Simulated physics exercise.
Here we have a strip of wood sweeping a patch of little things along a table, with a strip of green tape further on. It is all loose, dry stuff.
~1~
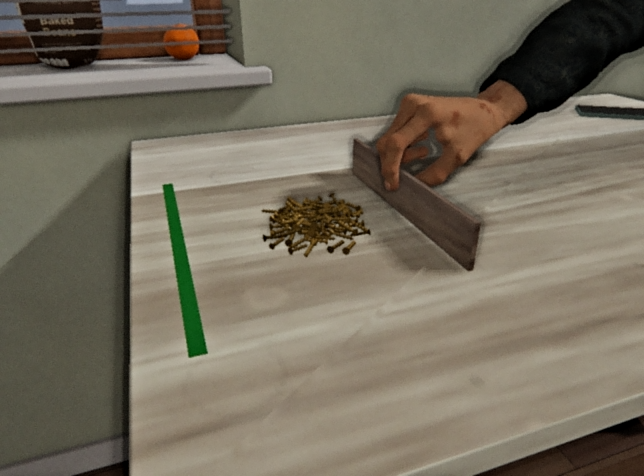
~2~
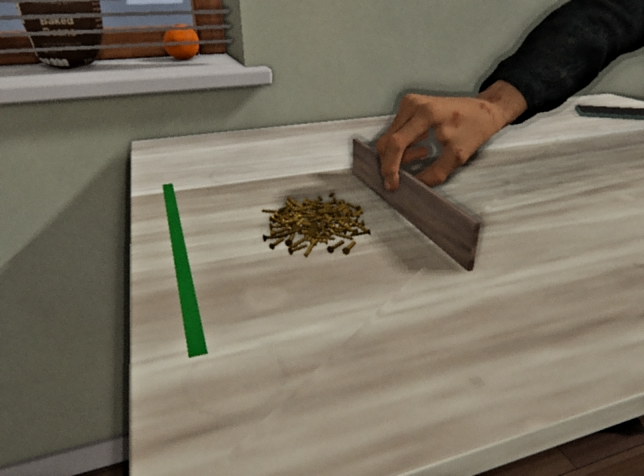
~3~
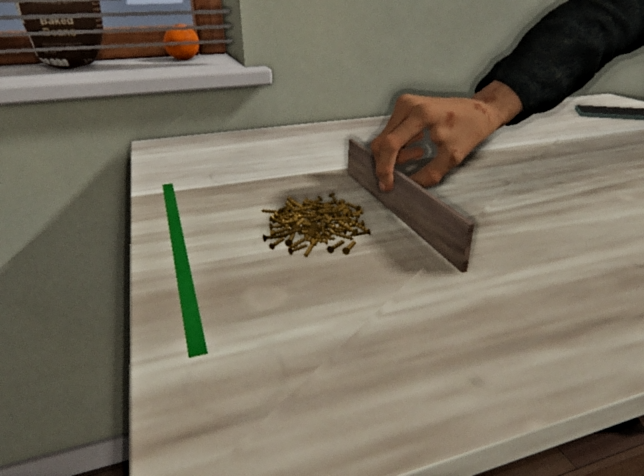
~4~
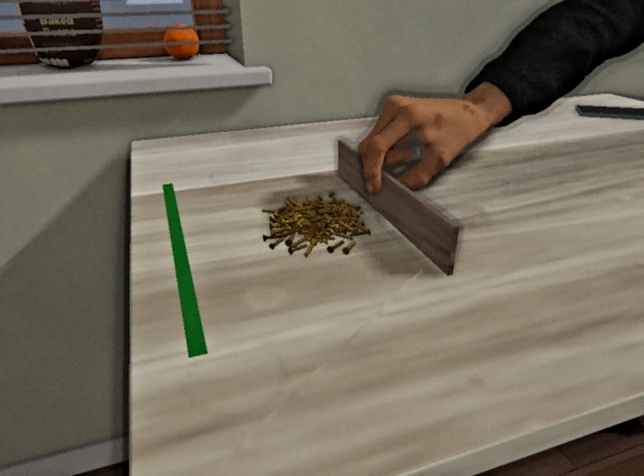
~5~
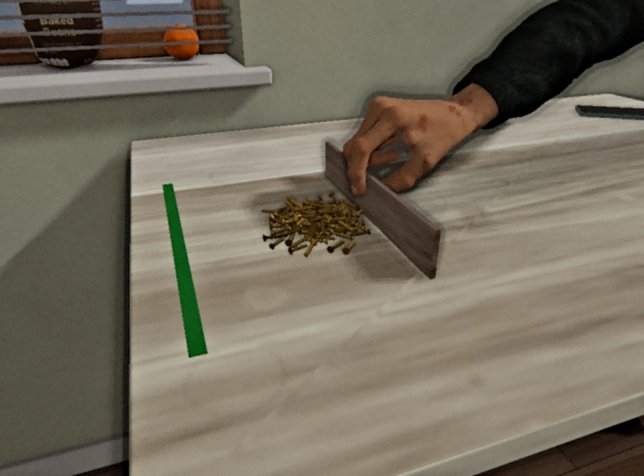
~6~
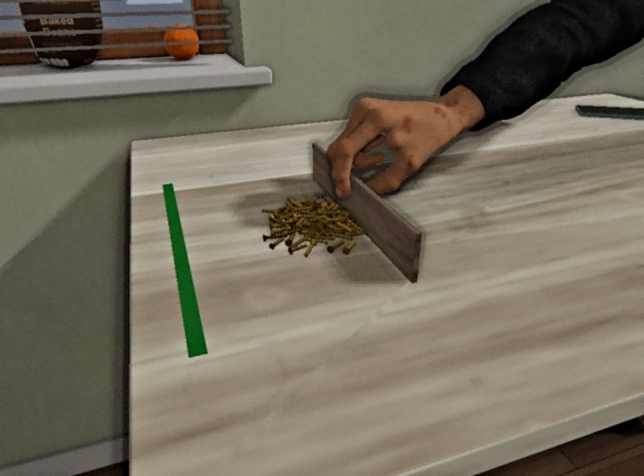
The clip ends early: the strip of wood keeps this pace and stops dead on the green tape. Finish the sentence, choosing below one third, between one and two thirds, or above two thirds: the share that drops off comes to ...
The share that drops off comes to between one and two thirds.
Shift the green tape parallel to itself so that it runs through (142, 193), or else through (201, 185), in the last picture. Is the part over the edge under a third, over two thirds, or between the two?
Try 1 - above two thirds; try 2 - below one third.
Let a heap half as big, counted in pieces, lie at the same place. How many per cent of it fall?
Something like 30 pieces in every hundred.
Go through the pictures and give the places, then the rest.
The first frame shows strip of wood near (462, 236), at rest; green tape near (168, 189), about two fingers from the edge; edge at (130, 257); the heap near (316, 225), brass screws.
The second frame shows strip of wood near (462, 236), at rest.
The third frame shows strip of wood near (456, 237); the heap near (316, 225).
The fourth frame shows strip of wood near (442, 240).
The fifth frame shows strip of wood near (424, 243); the heap near (316, 225).
The sixth frame shows strip of wood near (406, 247); green tape near (168, 189); edge at (130, 257); the heap near (316, 225), a little pushed along.
Shortly afterwards, strip of wood still moving, near (261, 191); heap all on the table, its front near (202, 253).
Next, strip of wood stopped at the green tape; heap near a quarter over the edge.
Some moments later, strip of wood stopped at the green tape; heap near half over the edge.
In the end, strip of wood stopped at the green tape; heap near half over the edge.
